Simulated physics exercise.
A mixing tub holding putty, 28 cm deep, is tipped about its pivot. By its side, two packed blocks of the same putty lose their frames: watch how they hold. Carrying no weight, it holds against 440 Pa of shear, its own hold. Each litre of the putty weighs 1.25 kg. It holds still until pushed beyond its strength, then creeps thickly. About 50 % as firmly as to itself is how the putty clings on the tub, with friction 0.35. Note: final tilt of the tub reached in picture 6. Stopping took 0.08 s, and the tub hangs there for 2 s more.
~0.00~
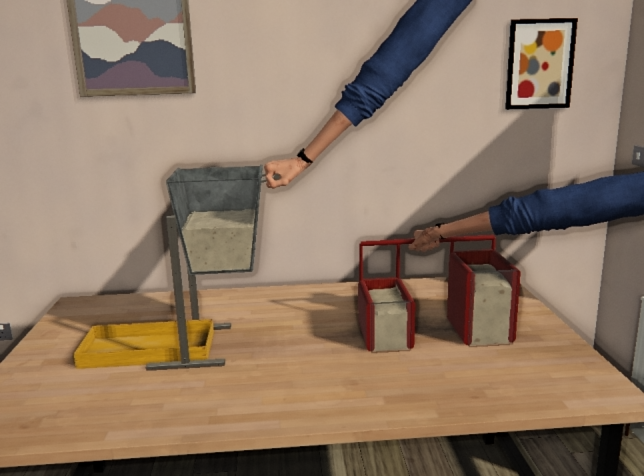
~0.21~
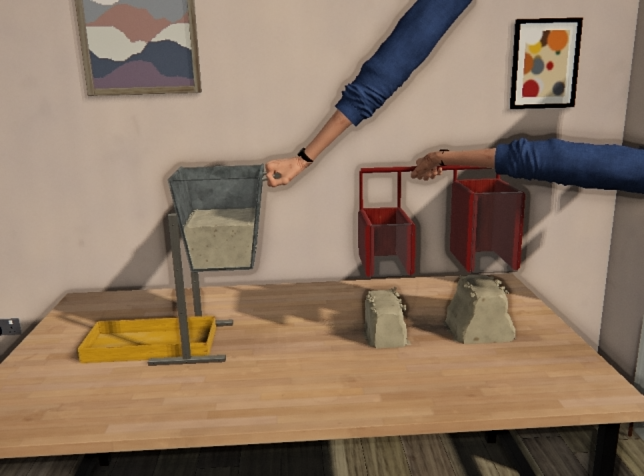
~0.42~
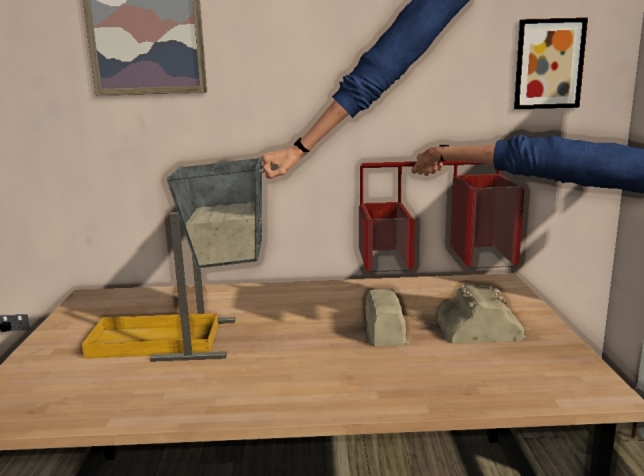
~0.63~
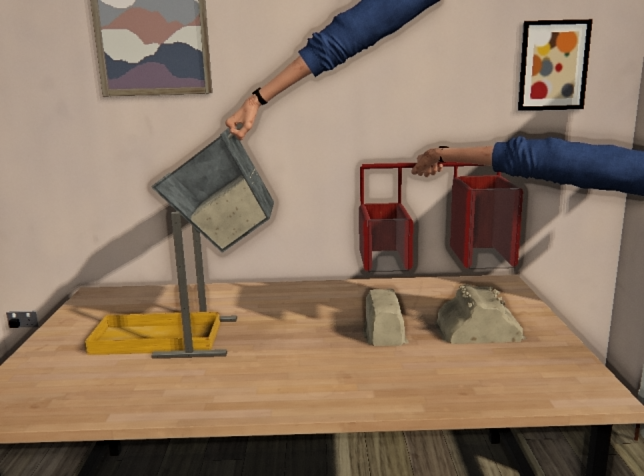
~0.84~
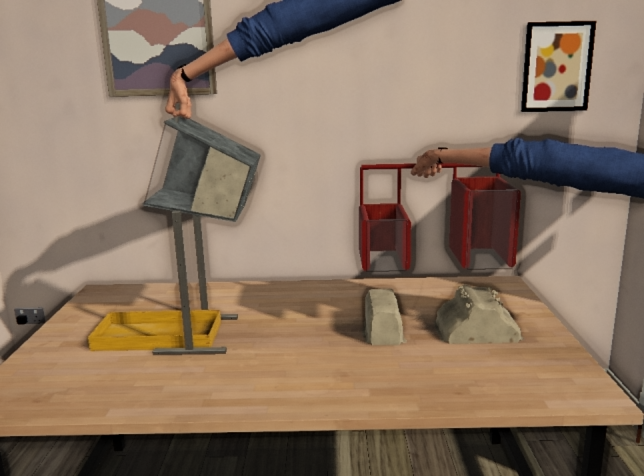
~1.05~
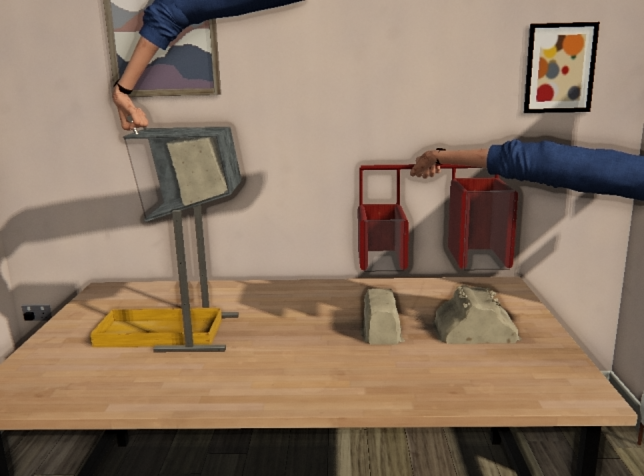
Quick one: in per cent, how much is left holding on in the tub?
Expect around 0 %.
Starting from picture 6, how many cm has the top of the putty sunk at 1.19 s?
Roughly 5 cm.
After 1.19 s, the tub is at 98 degrees and holds 100 %.
After 1.36 s, the tub is at 98 degrees and holds 70 %.
After 1.53 s, the tub is at 98 degrees and holds 42 %.
After 1.70 s, the tub is at 98 degrees and holds 18 %.
After 3.05 s, the tub is at 98 degrees and holds 0 %.
